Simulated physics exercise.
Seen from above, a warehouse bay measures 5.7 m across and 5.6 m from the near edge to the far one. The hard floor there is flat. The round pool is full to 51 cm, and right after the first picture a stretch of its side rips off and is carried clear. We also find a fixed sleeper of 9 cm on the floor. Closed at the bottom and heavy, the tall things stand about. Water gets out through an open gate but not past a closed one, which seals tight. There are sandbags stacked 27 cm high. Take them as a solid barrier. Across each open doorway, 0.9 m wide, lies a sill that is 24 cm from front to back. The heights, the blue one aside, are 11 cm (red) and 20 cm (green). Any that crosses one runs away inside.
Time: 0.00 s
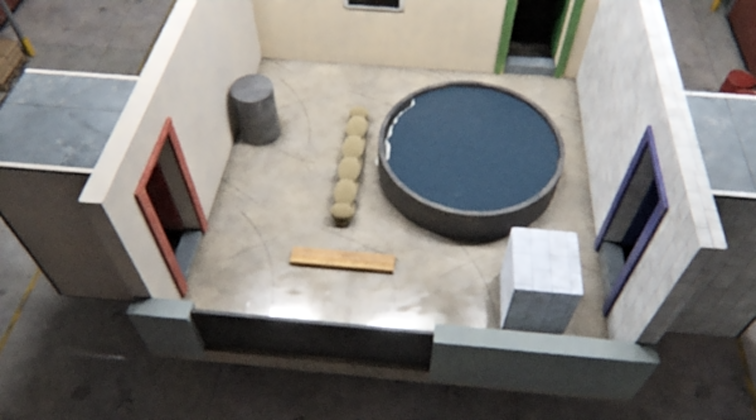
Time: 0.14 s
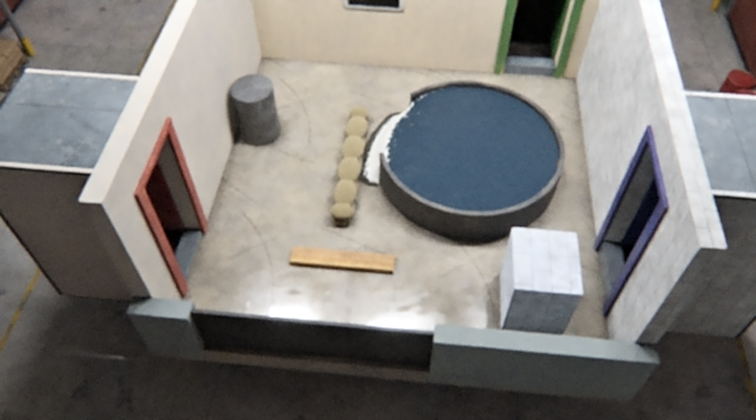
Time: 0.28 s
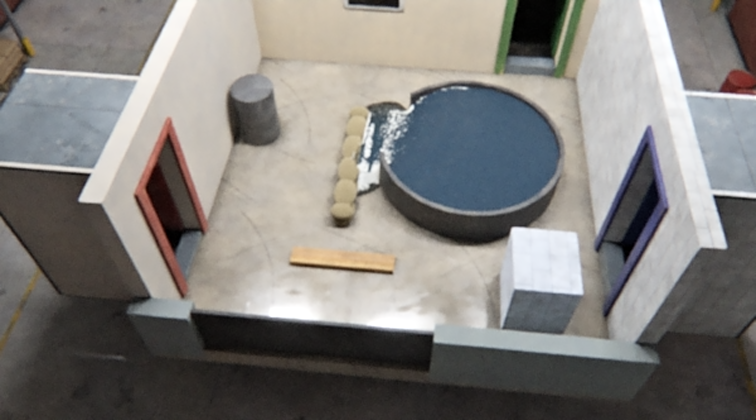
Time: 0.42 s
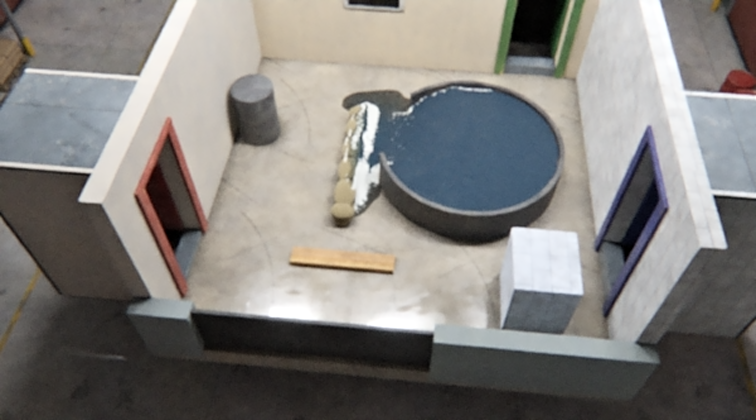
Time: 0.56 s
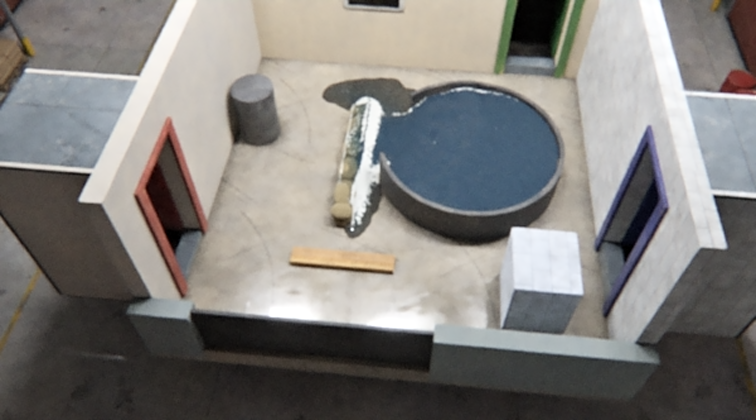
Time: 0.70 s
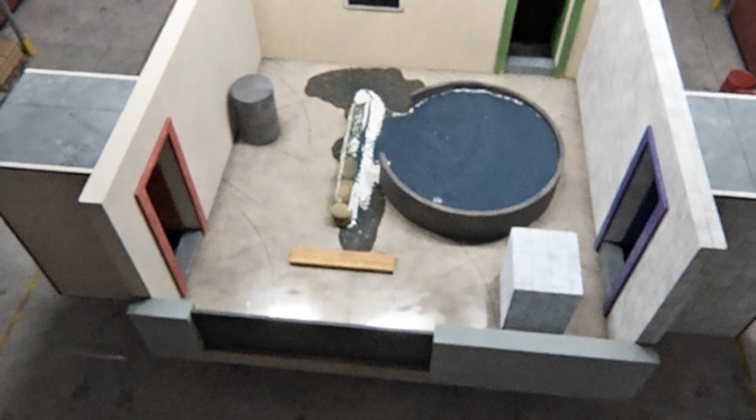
A round pool of dark water opened on its left side, and water gushed out against the row of sandbags, then spread past both ends of the row across the pale floor.
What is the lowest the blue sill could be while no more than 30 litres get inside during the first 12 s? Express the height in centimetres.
About 7.5 cm.
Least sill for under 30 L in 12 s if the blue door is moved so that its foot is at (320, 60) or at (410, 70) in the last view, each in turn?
You'd want about 11.0 cm there first, then about 19 cm.
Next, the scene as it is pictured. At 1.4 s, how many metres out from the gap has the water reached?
3.2 m.
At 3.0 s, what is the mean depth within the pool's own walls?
29 cm, roughly.
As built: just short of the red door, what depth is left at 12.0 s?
Lab note: Depth approx. 11.5 cm.
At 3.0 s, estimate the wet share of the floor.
Roughly 70 percent.
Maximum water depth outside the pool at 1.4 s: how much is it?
About 44 cm at most.
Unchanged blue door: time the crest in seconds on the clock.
Peak: Close to 11.0 s.
After 1.4 s water covers 35 % of the floor, deepest (44 cm) near (366, 152); it has not reached the blue door.
After 3.0 s water covers 70 % of the floor, deepest (30 cm) near (365, 160); it has not reached the blue door.
After 12.0 s water covers 95 % of the floor, deepest (14 cm) near (490, 310); 11 cm at the blue door, 0 litres in over its 27 cm sill.
At the blue door as built, the water arrived by 4.2 s and peaked near 13 cm at 11.2 s.
With a sill of 6.5 cm, 40 litres would have come in within the 12 s; with 8.5 cm, 18 litres. So under 30 litres takes about 7.5 cm.
